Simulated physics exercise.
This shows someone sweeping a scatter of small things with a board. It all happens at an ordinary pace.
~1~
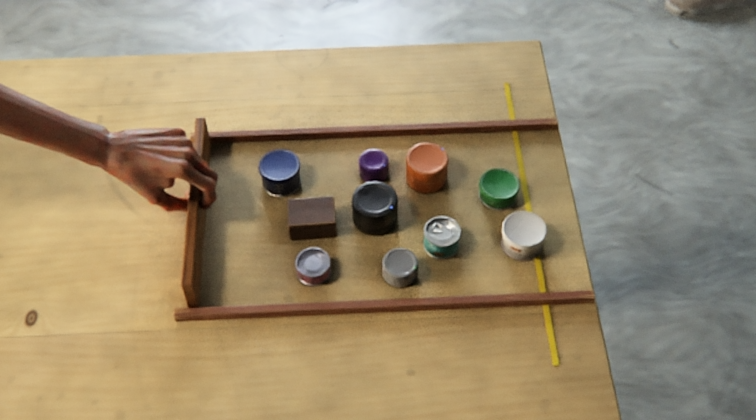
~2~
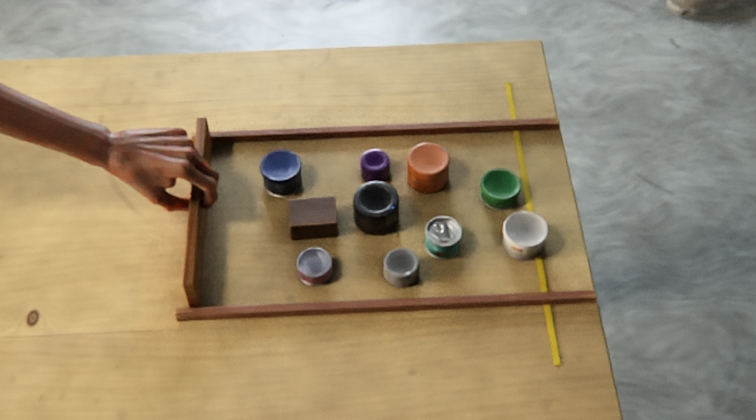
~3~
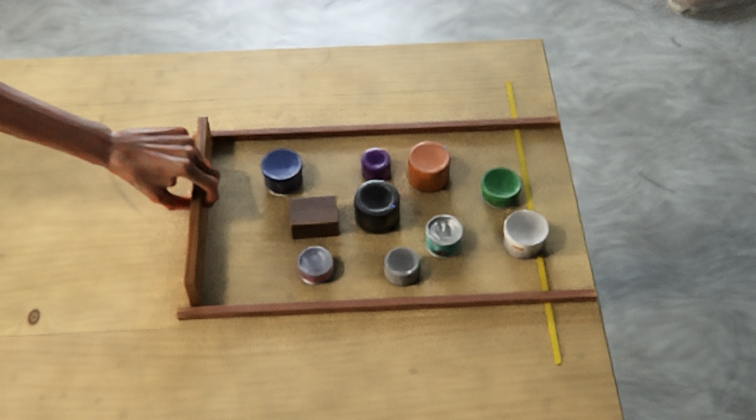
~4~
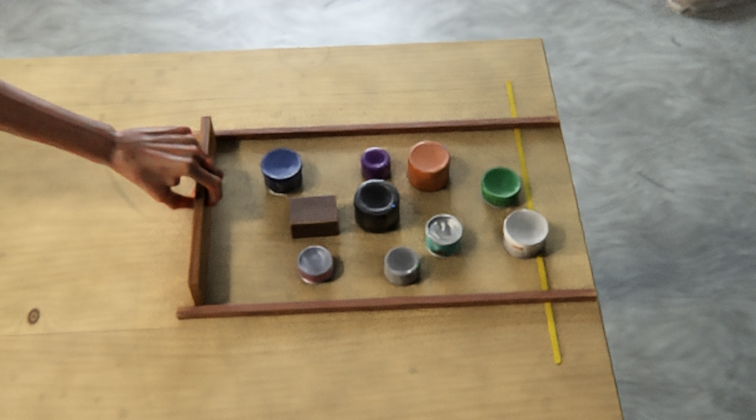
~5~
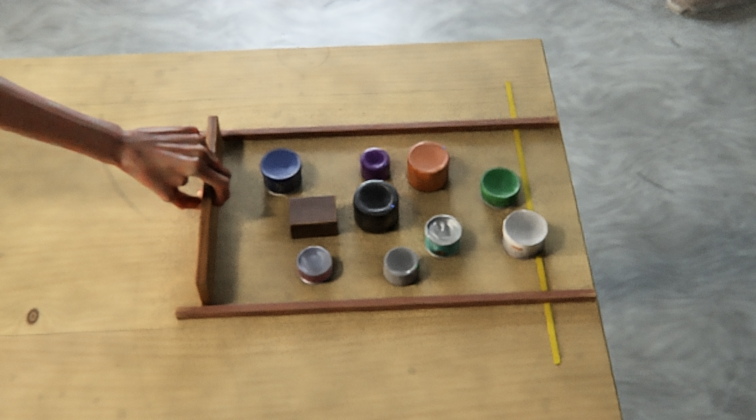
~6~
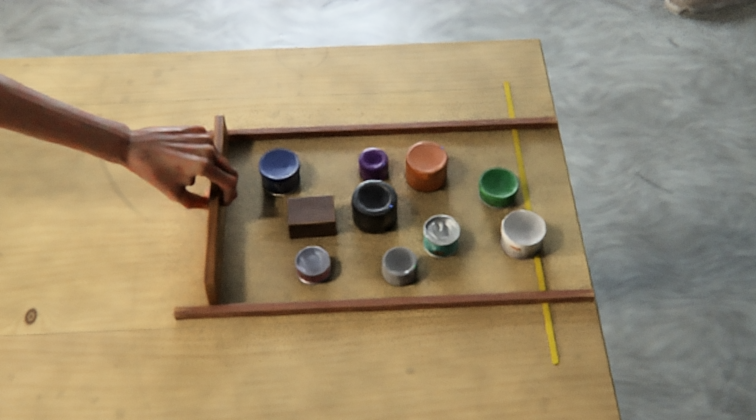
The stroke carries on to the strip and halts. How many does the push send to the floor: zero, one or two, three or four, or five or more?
In the end the number that fall off is three or four.
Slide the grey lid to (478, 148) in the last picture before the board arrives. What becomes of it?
The grey lid holds on.
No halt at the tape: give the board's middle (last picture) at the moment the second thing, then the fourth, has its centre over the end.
At (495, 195) for the second, at (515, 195) for the fourth.
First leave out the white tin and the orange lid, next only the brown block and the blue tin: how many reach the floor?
The counts: 2 and 2.
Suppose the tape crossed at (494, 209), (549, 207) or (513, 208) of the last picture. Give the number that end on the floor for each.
It would be 1, 6 and 3.
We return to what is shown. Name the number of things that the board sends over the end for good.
It comes to 4.
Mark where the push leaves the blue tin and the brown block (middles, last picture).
The blue tin at (542, 158), the brown block at (553, 207).
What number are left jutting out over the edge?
It comes to 2.
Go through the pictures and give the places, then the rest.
In the first frame, white tin (523, 236); green pot (499, 190); turquoise tin (442, 238); board (197, 209); tape (529, 209).
In the second frame, green pot (500, 189); pink pot (315, 267).
In the third frame, turquoise tin (444, 237); brown block (314, 217).
In the fourth frame, white tin (525, 235); board (203, 207).
In the fifth frame, green pot (500, 188); blue tin (282, 172).
In the sixth frame, white tin (523, 235); green pot (498, 188); turquoise tin (441, 237); board (217, 207); tape (528, 207).
Soon after, none off yet; white tin at rest near (523, 235); green pot at rest near (498, 188); turquoise tin at rest near (441, 237).
Then, none off yet; white tin at rest near (523, 235); green pot moved about its own width near (526, 184); turquoise tin moved about its own width near (472, 240).
At rest, the number that fall off is three or four; fallen, black lid, orange lid, green pot and white tin.
